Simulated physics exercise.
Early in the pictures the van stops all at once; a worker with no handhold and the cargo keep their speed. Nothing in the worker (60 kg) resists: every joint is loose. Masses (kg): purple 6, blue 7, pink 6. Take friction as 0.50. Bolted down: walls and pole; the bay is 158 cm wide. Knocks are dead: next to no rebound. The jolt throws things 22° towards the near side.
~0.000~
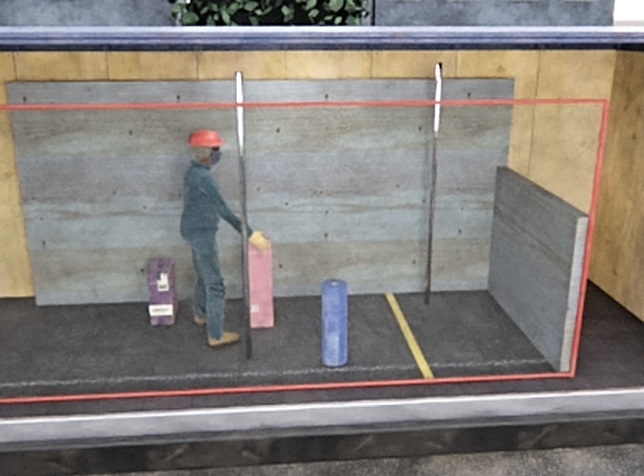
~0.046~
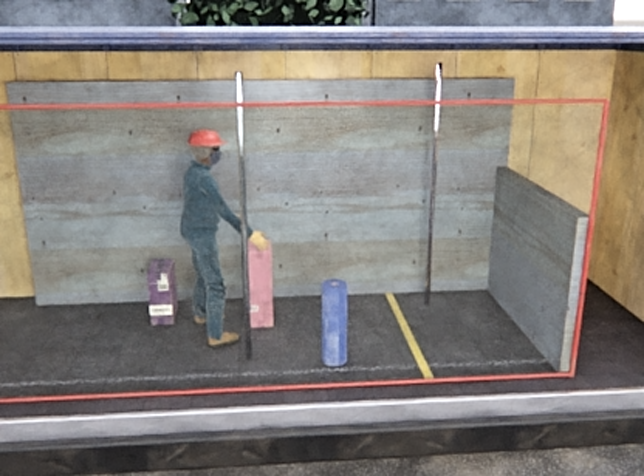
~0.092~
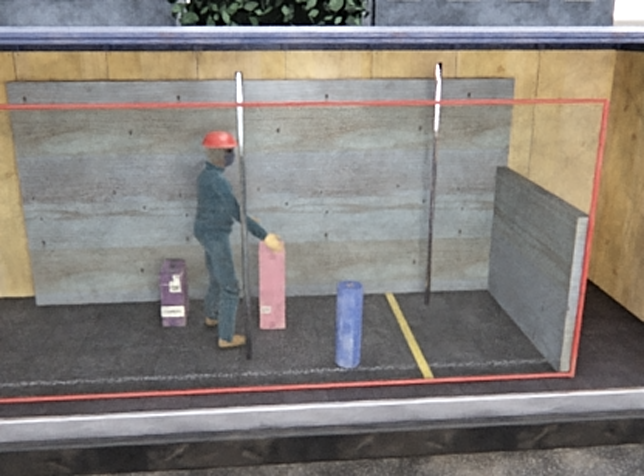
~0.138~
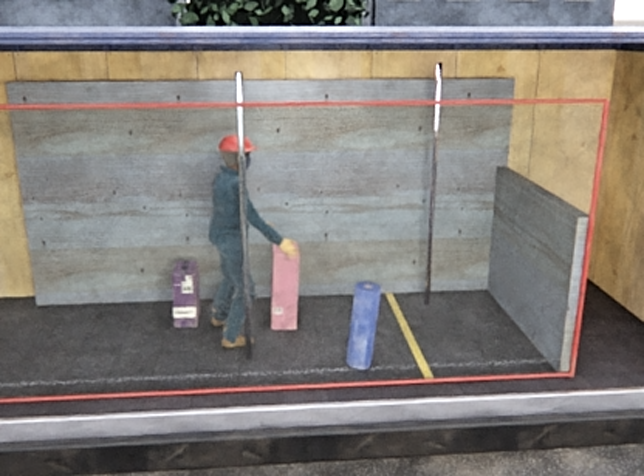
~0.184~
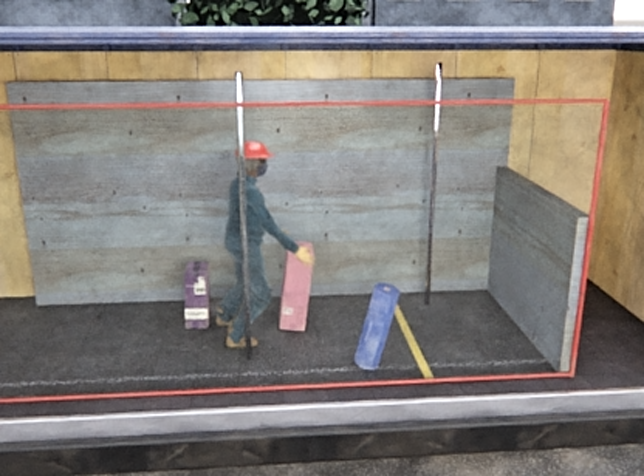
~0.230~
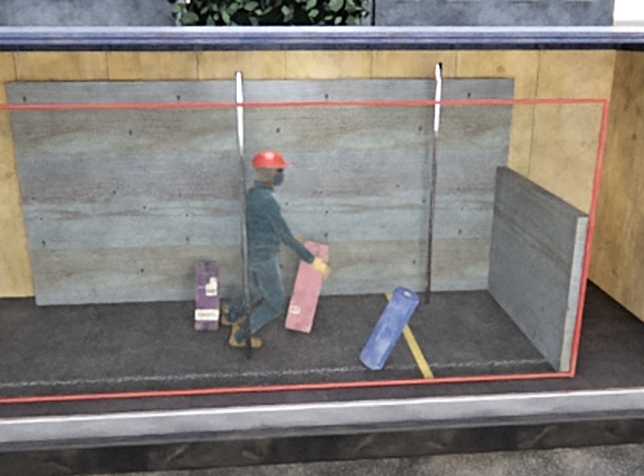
To begin with, a worker in a red helmet stands still in a grey-walled bay, one hand at a pink box, between a purple box and a blue roll. Then worker and objects shift right together, the roll nearing the yellow line, and all lean rightward as the worker's legs bend.
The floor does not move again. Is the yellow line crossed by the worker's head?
Here the worker's head ends beyond the yellow line.
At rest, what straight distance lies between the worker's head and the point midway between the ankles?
About 110 cm.
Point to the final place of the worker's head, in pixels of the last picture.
Around (452, 341).
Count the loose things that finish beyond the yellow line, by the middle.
The count is 1.
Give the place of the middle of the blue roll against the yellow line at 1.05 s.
About 35 cm past it.
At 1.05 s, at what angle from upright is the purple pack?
Roughly 90°.
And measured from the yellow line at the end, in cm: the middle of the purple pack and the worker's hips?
Purple pack 130 short, worker's hips 10 short.
After 0.40 s the worker's head is 66 cm short of the yellow line, near (328, 234) in the last picture's view.
After 0.65 s the worker's head is 12 cm past the yellow line, near (439, 317) in the last picture's view.
After 1.05 s the worker's head is 29 cm past the yellow line, near (456, 337) in the last picture's view; the blue roll 35 cm past the yellow line, tilted 90°.
When all is still (1.9 s), purple pack stops short of the yellow line; blue roll crosses the yellow line; pink tall box stops short of the yellow line; worker's hips stop short of the yellow line; worker's head crosses the yellow line.
